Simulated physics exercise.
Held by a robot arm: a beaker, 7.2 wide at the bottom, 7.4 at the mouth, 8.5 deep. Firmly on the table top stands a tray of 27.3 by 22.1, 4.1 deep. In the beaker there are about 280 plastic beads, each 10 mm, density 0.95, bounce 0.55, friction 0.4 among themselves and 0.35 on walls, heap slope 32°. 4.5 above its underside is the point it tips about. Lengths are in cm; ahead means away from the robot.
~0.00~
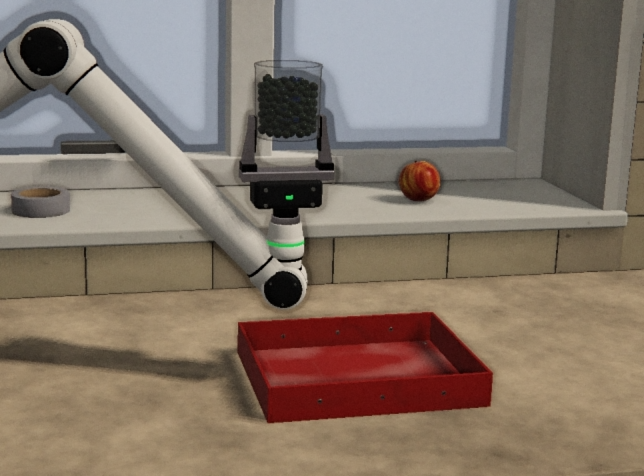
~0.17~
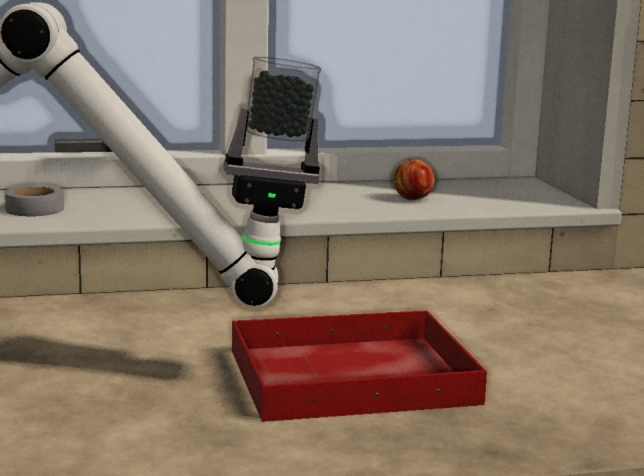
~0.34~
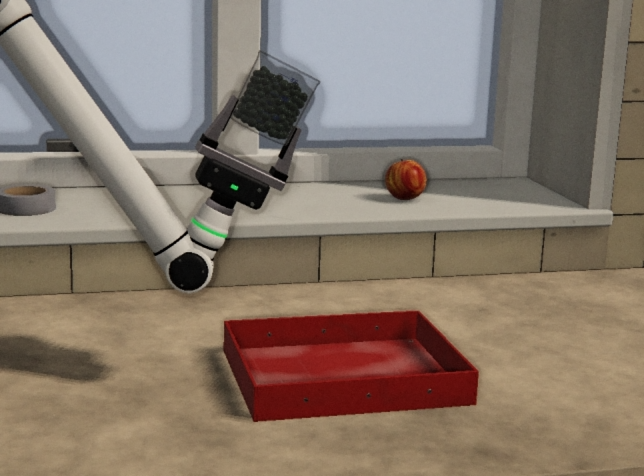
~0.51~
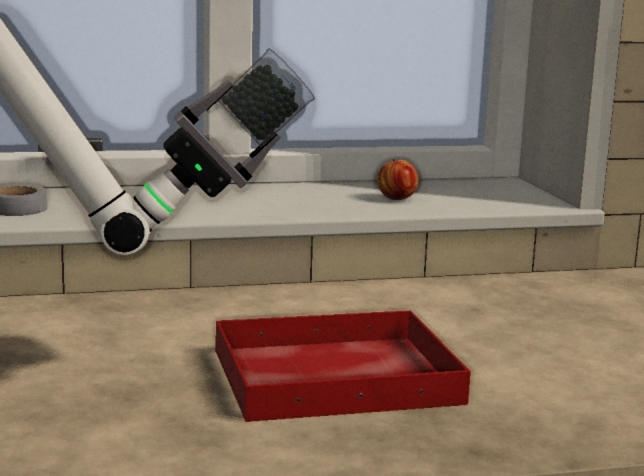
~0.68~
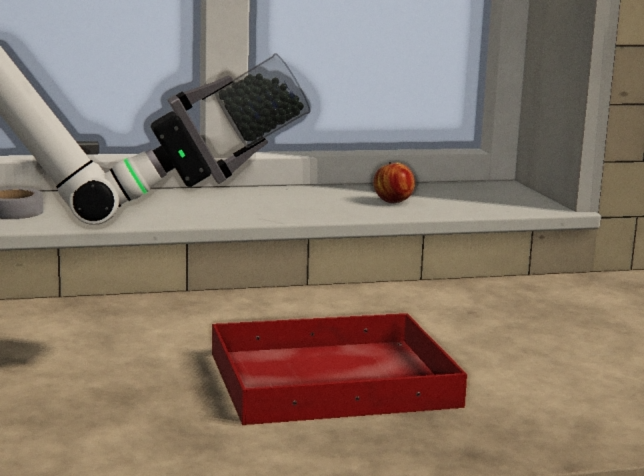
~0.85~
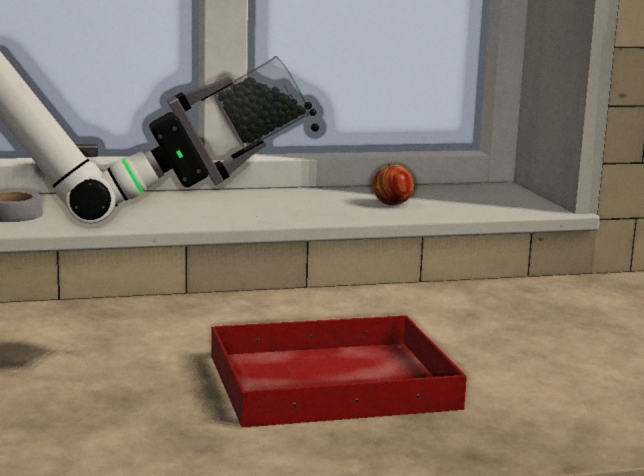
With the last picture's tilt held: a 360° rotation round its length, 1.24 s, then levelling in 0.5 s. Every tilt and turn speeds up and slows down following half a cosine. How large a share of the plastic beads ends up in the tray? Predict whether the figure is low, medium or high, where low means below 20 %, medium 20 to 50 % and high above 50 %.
Low.
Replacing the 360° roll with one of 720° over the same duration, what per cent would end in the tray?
Roughly 5 %.
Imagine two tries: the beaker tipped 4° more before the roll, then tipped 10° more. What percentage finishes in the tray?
Around 10 percent on the first try, 15 percent on the second.
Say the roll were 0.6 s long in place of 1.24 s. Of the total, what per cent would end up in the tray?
It would then come to about 5 per cent.
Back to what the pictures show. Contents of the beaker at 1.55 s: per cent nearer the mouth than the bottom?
Close to 35 per cent lies in the mouth half.
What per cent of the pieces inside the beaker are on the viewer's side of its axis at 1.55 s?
About 45 %.
After 1.55 s, tipped 61°, highest piece 40 above the table; 266 in the beaker, 3 in the tray, 6 in flight or on a rim.
After 2.24 s, tipped 48°, highest piece 39 above the table; 256 in the beaker, 16 in the tray, 1 on the table or floor, 2 in flight or on a rim.
After 2.79 s, upright, highest piece 41 above the table; 256 in the beaker, 18 in the tray, 1 on the table or floor.
After 3.49 s, upright, highest piece 41 above the table; 256 in the beaker, 18 in the tray, 1 on the table or floor.
In the end, 256 in the beaker, 18 in the tray, 1 on the table or floor. That is 7 % in the tray.
